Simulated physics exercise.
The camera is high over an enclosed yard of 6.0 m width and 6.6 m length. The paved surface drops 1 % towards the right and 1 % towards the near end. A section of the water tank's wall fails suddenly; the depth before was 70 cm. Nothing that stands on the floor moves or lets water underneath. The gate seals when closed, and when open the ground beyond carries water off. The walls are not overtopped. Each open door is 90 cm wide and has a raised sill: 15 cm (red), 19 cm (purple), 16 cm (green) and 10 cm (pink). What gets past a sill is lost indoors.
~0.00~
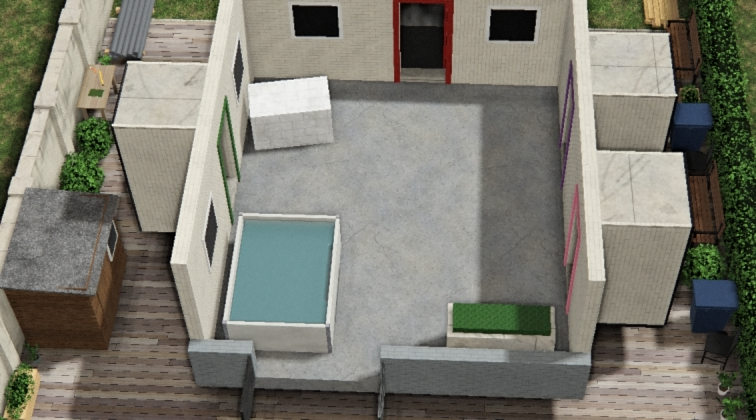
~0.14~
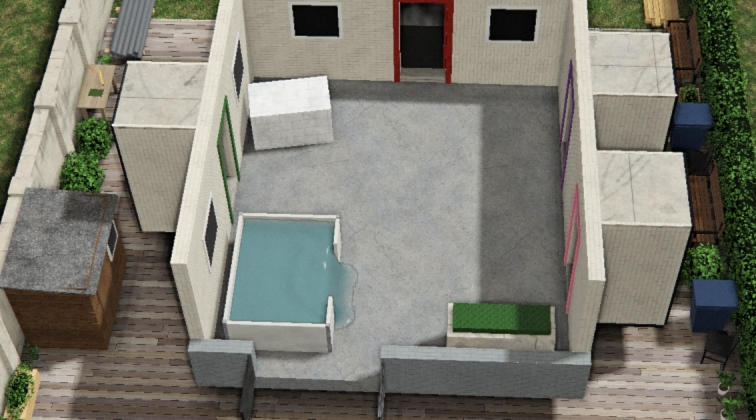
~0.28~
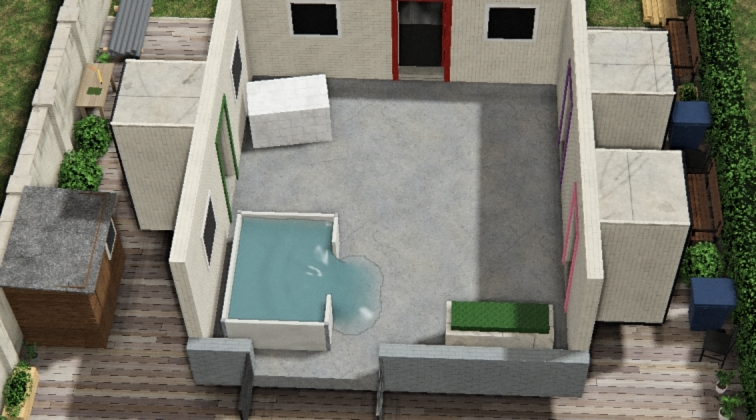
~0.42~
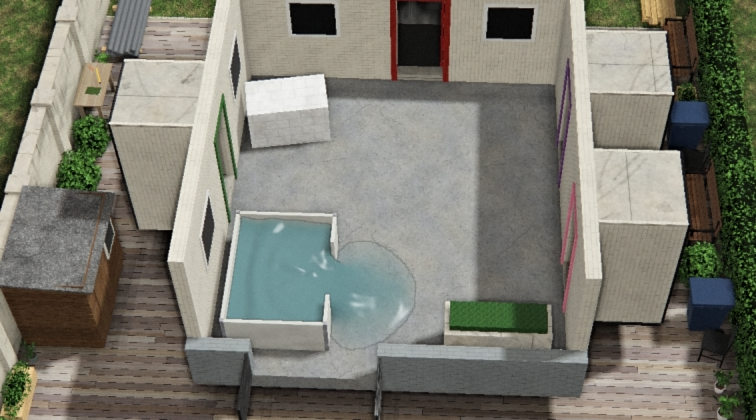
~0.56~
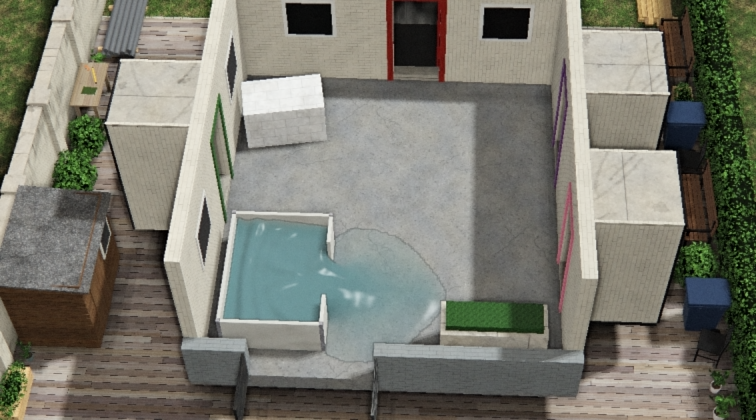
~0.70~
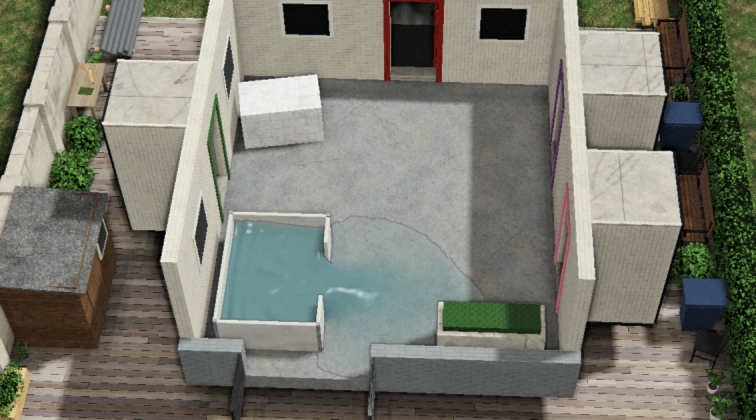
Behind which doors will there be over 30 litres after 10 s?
Within that time: At the red door it does not reach the limit; at the purple door it stays under the limit; at the green door it stays under the limit; at the pink door it goes over the limit.
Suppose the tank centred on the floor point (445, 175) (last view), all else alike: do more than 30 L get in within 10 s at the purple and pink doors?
Then: Purple over, pink not over.
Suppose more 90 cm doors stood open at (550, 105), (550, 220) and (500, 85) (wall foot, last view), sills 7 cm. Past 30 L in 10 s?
In turn: Over, above, past it.
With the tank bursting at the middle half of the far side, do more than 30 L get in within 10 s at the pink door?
Against that limit: Pink not over.
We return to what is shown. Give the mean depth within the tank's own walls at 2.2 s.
Roughly 34 cm on average.
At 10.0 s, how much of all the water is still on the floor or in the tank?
Some 82 per cent remains.
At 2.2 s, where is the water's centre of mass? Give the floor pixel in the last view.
At about (361, 293).
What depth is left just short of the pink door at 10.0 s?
Roughly 8.0 cm deep.
After 1.4 s water covers 30 % of the floor and is deepest (42 cm) near (426, 370); red door not reached, purple door not reached, green door not reached, pink door 15 cm at the sill, 9 L in.
After 2.2 s water covers 40 % of the floor and is deepest (38 cm) near (555, 375); red door not reached, purple door 7 cm at the sill, 0 L in, green door not reached, pink door 28 cm at the sill, 80 L in.
After 3.5 s water covers 50 % of the floor and is deepest (31 cm) near (469, 372); red door not reached, purple door 10 cm at the sill, 0 L in, green door not reached, pink door 23 cm at the sill, 191 L in.
After 6.0 s water covers 65 % of the floor and is deepest (18 cm) near (544, 96); red door 6 cm at the sill, 0 L in, purple door 8 cm at the sill, 0 L in, green door not reached, pink door 15 cm at the sill, 284 L in.
After 10.0 s water covers 90 % of the floor and is deepest (11 cm) near (436, 370); red door 5 cm at the sill, 0 L in, purple door 9 cm at the sill, 0 L in, green door not reached, pink door 8 cm at the sill, 306 L in.
